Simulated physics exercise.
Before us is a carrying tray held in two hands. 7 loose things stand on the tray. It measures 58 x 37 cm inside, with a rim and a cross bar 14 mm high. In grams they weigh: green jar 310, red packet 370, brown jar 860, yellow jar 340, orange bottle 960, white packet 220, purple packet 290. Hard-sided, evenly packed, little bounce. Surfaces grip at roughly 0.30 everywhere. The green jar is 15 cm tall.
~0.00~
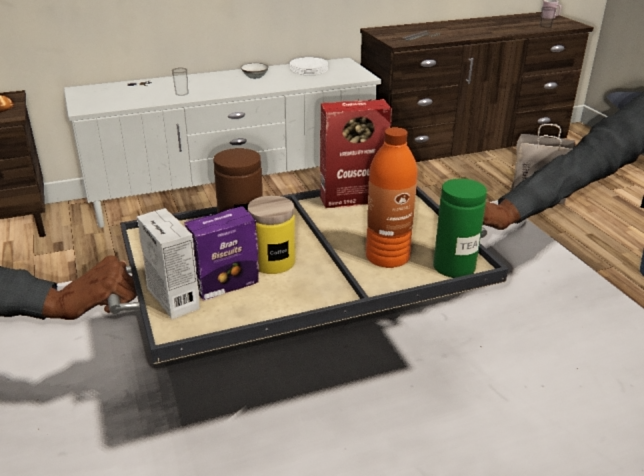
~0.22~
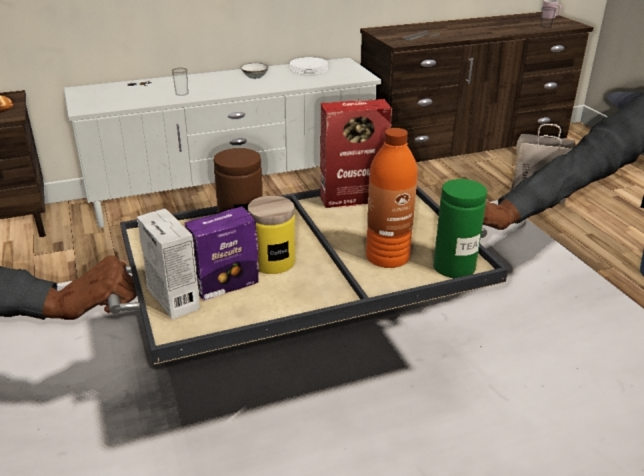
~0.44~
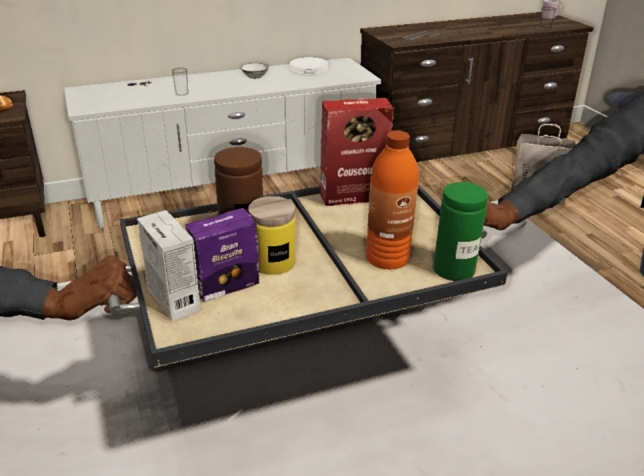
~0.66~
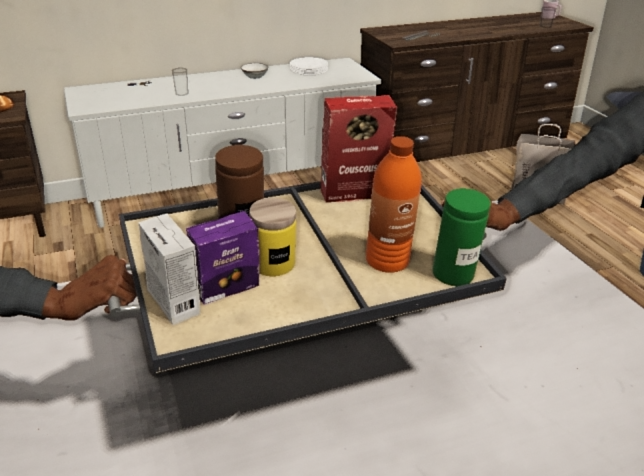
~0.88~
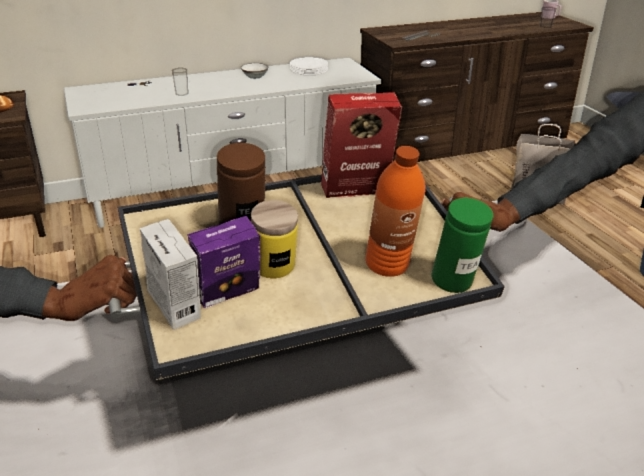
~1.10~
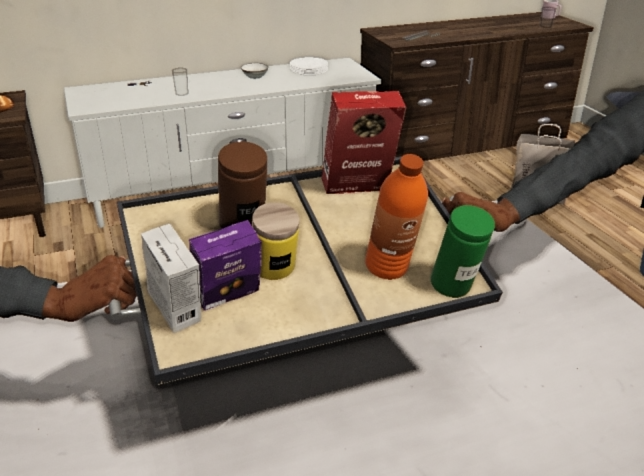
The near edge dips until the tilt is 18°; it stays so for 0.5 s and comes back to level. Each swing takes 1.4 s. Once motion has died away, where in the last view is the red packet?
It ends at about (383, 233).
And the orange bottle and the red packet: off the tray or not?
The orange bottle finishes off the tray; the red packet is still on the tray.
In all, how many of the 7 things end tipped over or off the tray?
In all, 2.
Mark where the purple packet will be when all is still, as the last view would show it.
At about (246, 288).
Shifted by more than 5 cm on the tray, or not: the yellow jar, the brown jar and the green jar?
The yellow jar leaves its spot; the brown jar gets shifted; the green jar holds its spot.
Around 1.80 s, tray tilted 18°, near edge down; red packet on its side near (379, 227); orange bottle tipped 6° against what carries it; purple packet shifted 4 cm.
Around 2.20 s, tray tilted 17°, near edge down; orange bottle now off the tray; red packet on its side near (382, 234); purple packet shifted 11 cm.
Around 2.80 s, tray tilted 7°, near edge down; red packet on its side near (384, 235); brown jar shifted 17 cm; yellow jar shifted 13 cm.
Finally (3.9 s), off the tray, orange bottle; on their side or leaning hard on the tray, red packet; not toppled but over 5 cm from the start, brown jar, yellow jar, white packet and purple packet; the last one still in place (within 5 cm). In the last view, red packet near (383, 233).
